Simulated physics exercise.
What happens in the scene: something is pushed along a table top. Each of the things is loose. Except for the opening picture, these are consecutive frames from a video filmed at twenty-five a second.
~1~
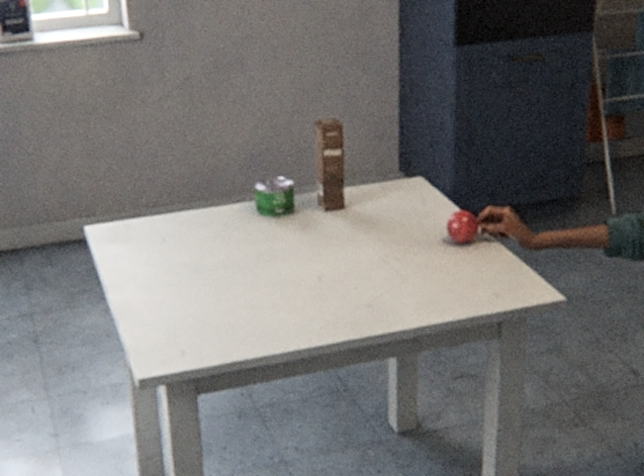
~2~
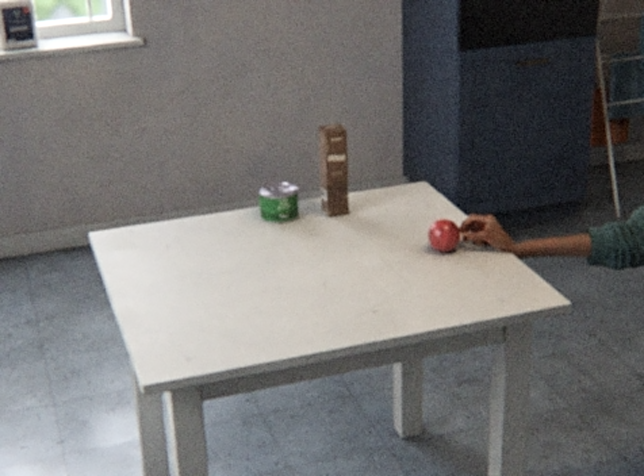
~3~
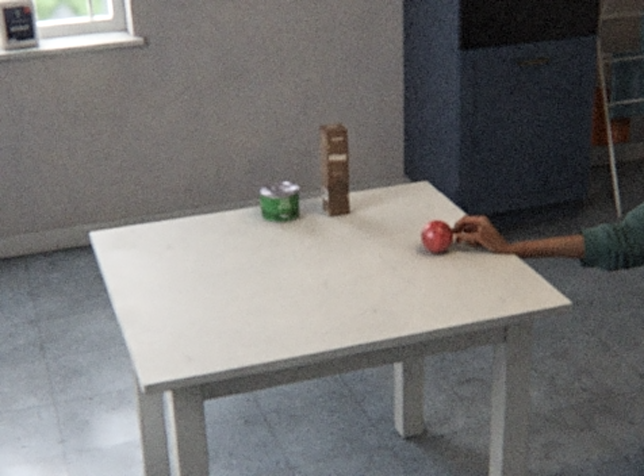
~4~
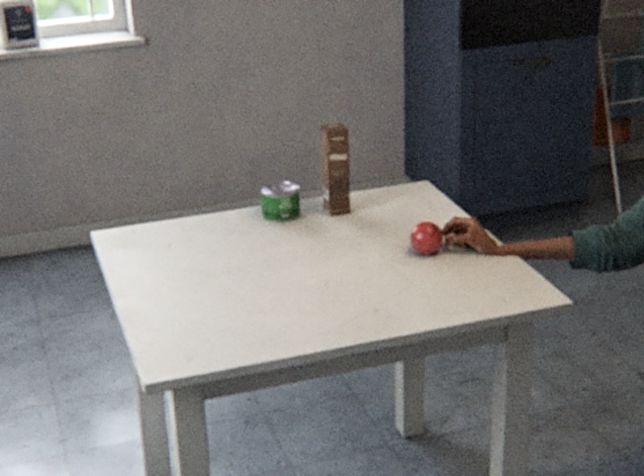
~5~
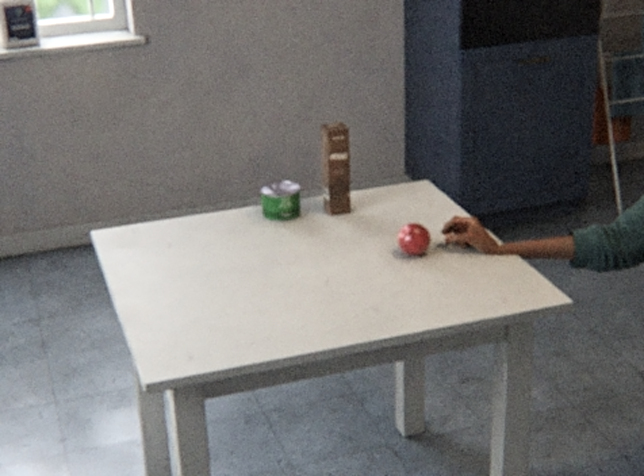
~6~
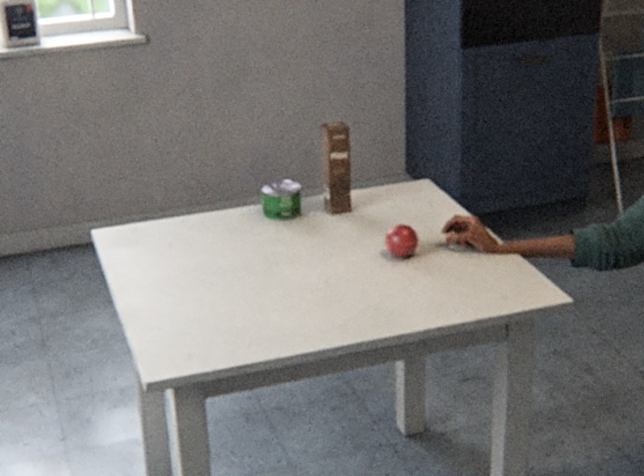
On a white table near a tall brown box and a green tin, a hand pushed a red apple to the left, then let go, and the apple rolled a little farther left.
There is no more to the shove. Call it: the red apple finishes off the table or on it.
Off the table.
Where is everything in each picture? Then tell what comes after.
Under the hand; red apple (463, 227), in the first frame.
Under the hand; red apple (444, 236), in the second frame.
Under the hand; red apple (437, 237), in the third frame.
Red apple (427, 238), in the fourth frame.
Red apple (414, 239) rolled a little, in the fifth frame.
Red apple (402, 241) rolled about its own width, in the sixth frame.
Then, 0.30 s after the last picture, red apple rolled well along near (307, 256).
Then, 0.70 s after the last picture, red apple rolled well along near (183, 277).
Then, 1.00 s after the last picture, red apple now off the table.
Then, 1.30 s after the last picture, things are still on the move.
By the end, off the table, red apple.
